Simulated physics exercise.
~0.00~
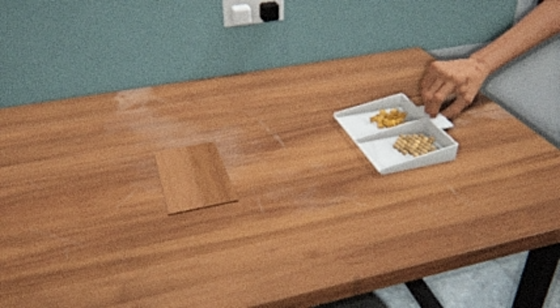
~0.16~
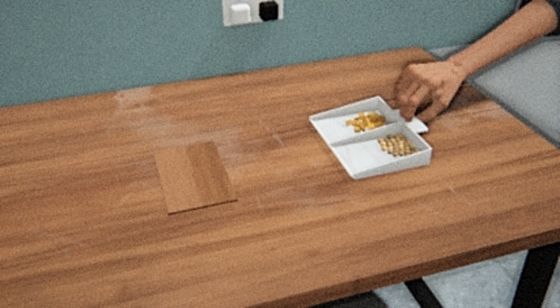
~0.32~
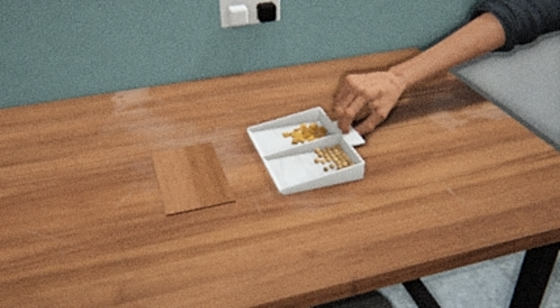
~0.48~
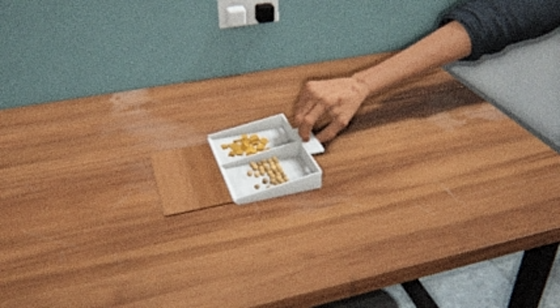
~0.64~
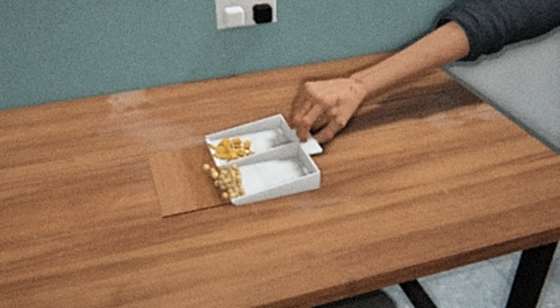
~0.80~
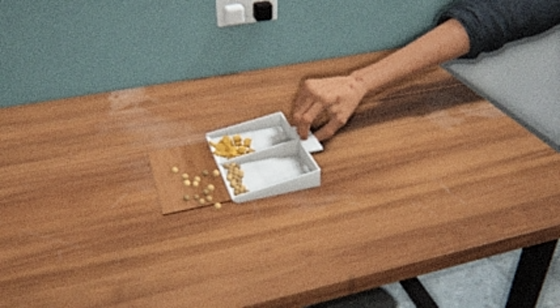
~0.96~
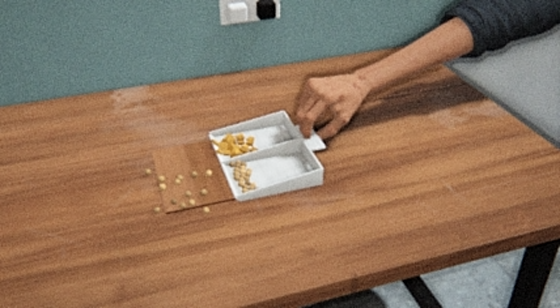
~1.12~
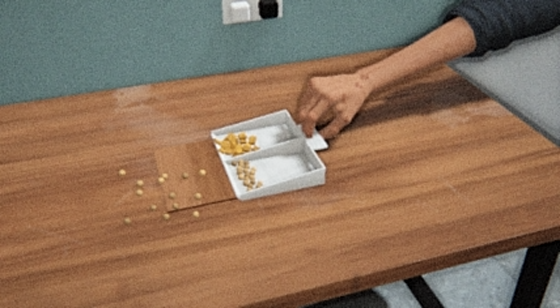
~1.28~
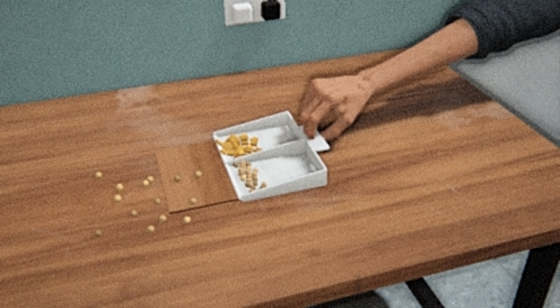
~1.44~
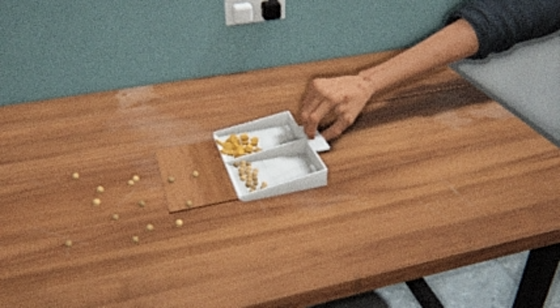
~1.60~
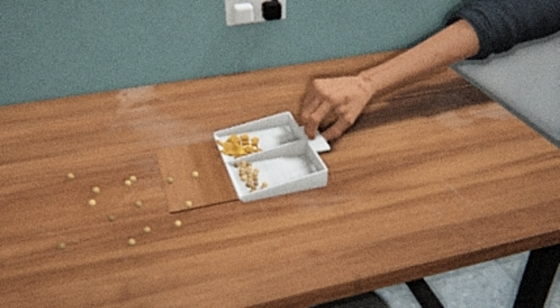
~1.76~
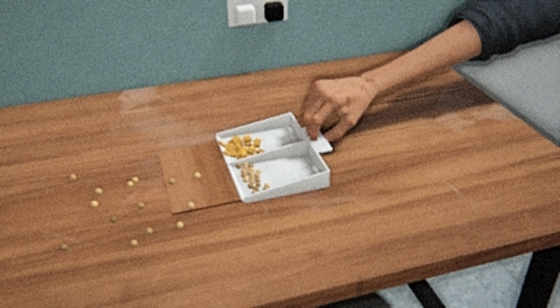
To begin with, a hand at the right slides a white two-part tray leftward across a wooden table, with a small heap of yellowish pieces in each part. The tray moves towards a flat wooden board lying on the tabletop and stops at its edge. Both heaps shift forward inside the tray, towards its left rim. Some pieces from the near part spill over the rim and scatter leftward across the board and onto the table beyond. The scattered pieces come to rest, while the remaining near pieces and the whole far heap stay in the tray, still held by the hand.
